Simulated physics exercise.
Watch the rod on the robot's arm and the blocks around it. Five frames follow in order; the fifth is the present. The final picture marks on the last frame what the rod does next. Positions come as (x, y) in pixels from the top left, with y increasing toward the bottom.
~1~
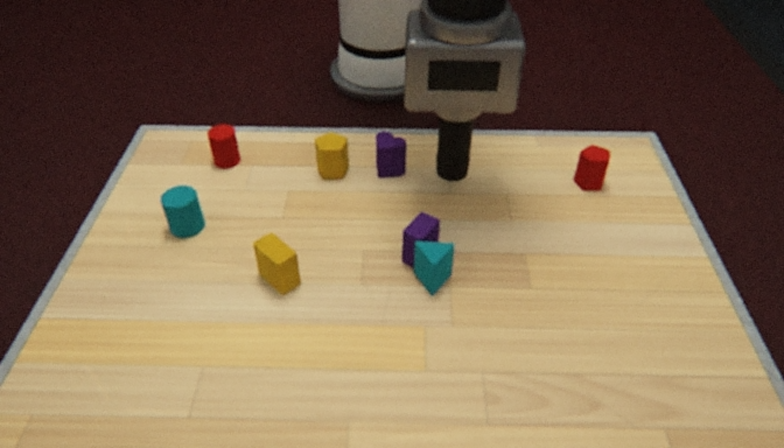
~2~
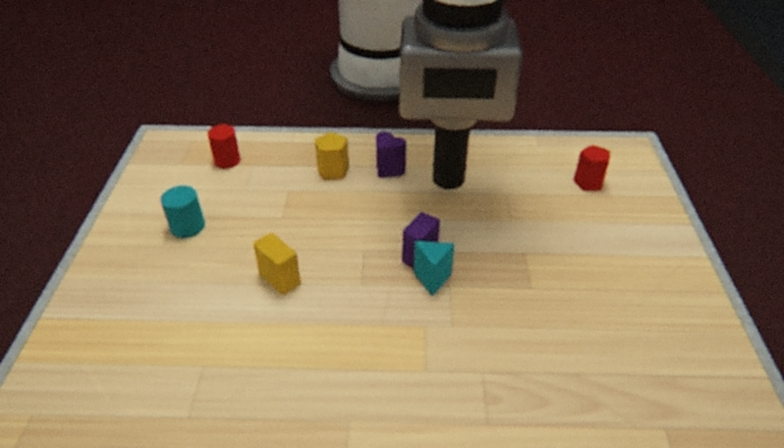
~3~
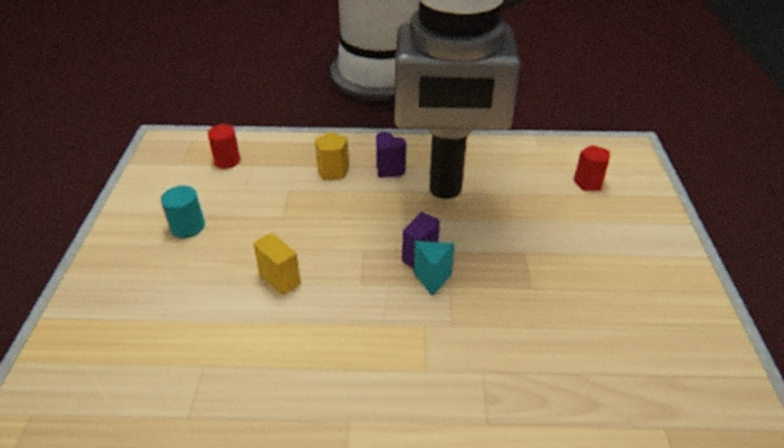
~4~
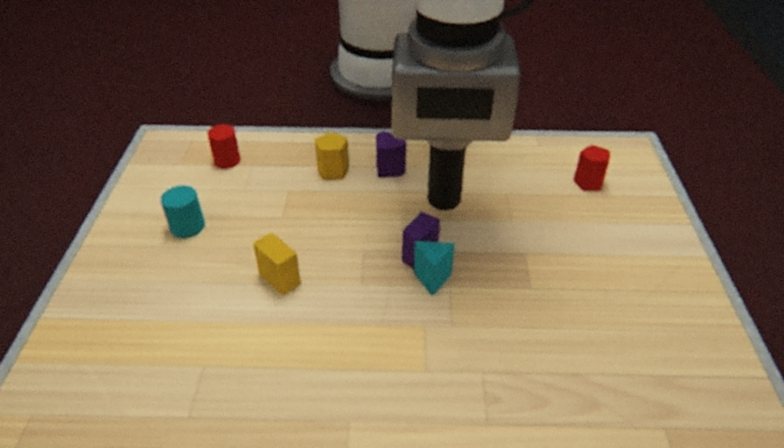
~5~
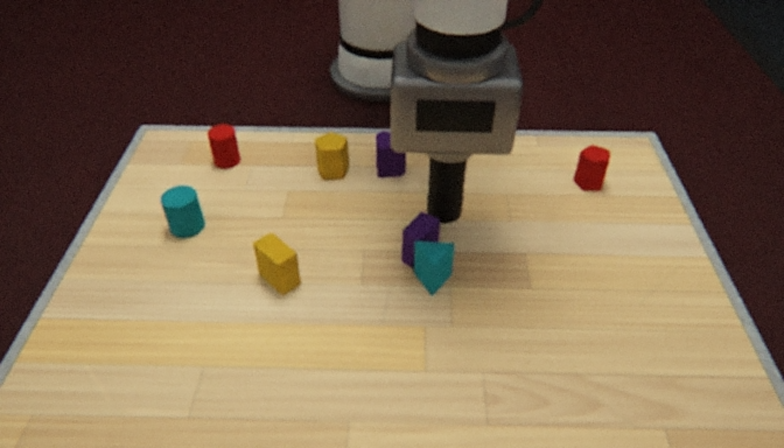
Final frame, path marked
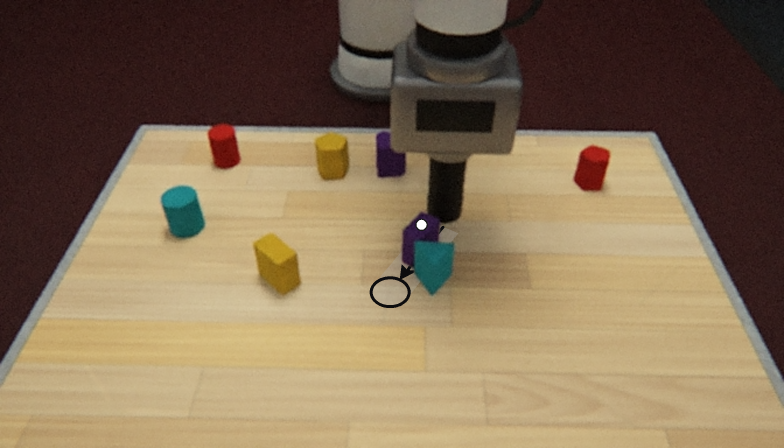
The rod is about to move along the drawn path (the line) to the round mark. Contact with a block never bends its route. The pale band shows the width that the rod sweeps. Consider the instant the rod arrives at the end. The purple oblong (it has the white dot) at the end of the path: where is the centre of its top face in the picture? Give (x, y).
Just about (369, 287).
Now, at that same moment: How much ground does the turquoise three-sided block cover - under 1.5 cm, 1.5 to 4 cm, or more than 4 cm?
The distance will be below 1.5 cm.
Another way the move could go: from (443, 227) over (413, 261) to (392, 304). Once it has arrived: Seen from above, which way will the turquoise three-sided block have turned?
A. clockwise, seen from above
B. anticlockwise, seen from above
I'll go with B - anticlockwise, seen from above.
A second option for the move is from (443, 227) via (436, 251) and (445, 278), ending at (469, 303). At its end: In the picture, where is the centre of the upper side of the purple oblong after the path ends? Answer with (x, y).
Expect it around (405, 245).
Drawn move, from (443, 227) to (390, 292); the dot is on the purple oblong.
The first path, step by step. One third of the way, rod (427, 233); purple oblong (410, 238); turquoise three-sided block (431, 253), turned 40° anticlockwise.
Two thirds of the way, rod (409, 255); purple oblong (390, 261); turquoise three-sided block (431, 254), turned 45° anticlockwise.
At the end, rod (390, 278); purple oblong (369, 287); turquoise three-sided block (430, 258), turned 65° anticlockwise.
